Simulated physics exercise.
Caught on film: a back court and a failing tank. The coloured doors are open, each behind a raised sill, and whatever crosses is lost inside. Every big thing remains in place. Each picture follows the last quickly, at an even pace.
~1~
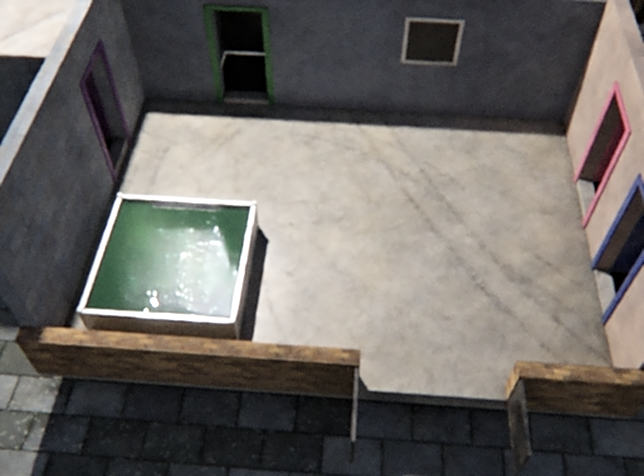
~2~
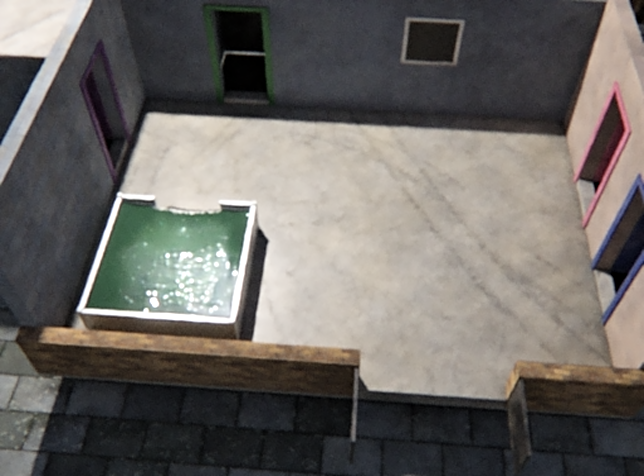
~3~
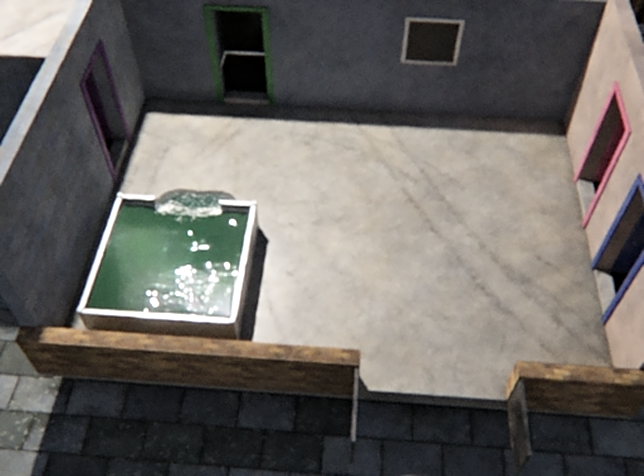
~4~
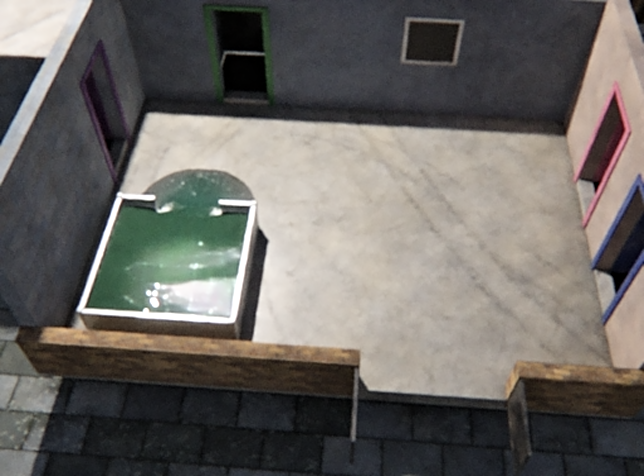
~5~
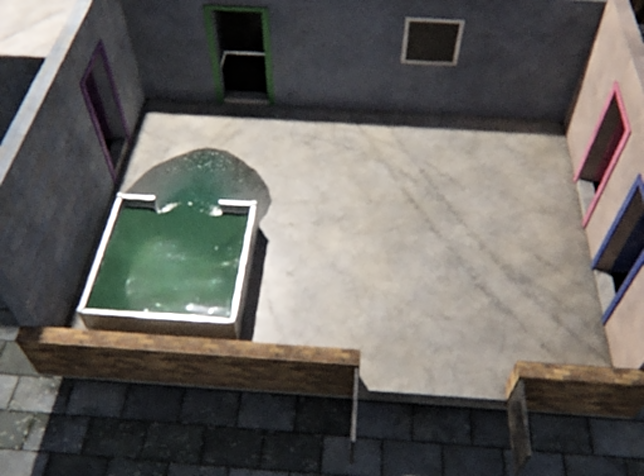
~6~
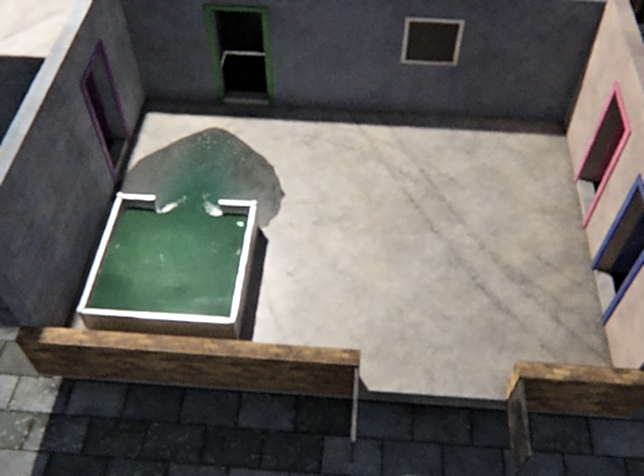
Walled back court with open coloured doorways, green water breaking through an open tank's far side and spreading across the pale floor.
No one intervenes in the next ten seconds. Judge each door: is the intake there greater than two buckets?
In the end blue door: Inside the limit; pink door: Inside the limit; green door: Past the limit; purple door: Inside the limit.
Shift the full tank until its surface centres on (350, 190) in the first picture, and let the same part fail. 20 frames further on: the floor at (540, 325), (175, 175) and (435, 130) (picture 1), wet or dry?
Taking the three spots in turn, I'd say spared, then drenched, then drenched.
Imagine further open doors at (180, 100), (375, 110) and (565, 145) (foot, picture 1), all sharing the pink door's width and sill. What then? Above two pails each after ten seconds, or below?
The three doors, in turn: Is beyond it, is short of it, is short of it.
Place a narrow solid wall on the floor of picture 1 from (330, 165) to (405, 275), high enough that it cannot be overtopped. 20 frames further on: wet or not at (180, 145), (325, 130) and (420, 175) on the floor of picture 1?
Results in sequence: Swamped / swamped / bone-dry.
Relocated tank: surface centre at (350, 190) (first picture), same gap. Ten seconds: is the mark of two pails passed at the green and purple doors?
Log: Green misses the mark; purple misses the mark.
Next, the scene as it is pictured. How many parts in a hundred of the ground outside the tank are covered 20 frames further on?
Roughly 30 percent.
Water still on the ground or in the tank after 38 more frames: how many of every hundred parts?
About 94 %.
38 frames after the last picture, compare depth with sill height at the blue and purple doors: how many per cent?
Roughly 0 and 60 %.
A moment on, water covers 20 % of the floor; the blue door not reached, the pink door not reached, the green door under two buckets in, the purple door wet at the sill, nothing in.
Next, water covers 25 % of the floor; the blue door not reached, the pink door not reached, the green door over two buckets in, the purple door wet at the sill, nothing in.
Then, water covers 30 % of the floor; the blue door not reached, the pink door not reached, the green door far over two buckets in, the purple door wet at the sill, nothing in.
Later, water covers 55 % of the floor; the blue door not reached, the pink door wet at the sill, nothing in, the green door far over two buckets in, the purple door wet at the sill, nothing in.
In the end, water covers 80 % of the floor; the blue door wet at the sill, nothing in, the pink door wet at the sill, nothing in, the green door far over two buckets in, the purple door wet at the sill, nothing in.
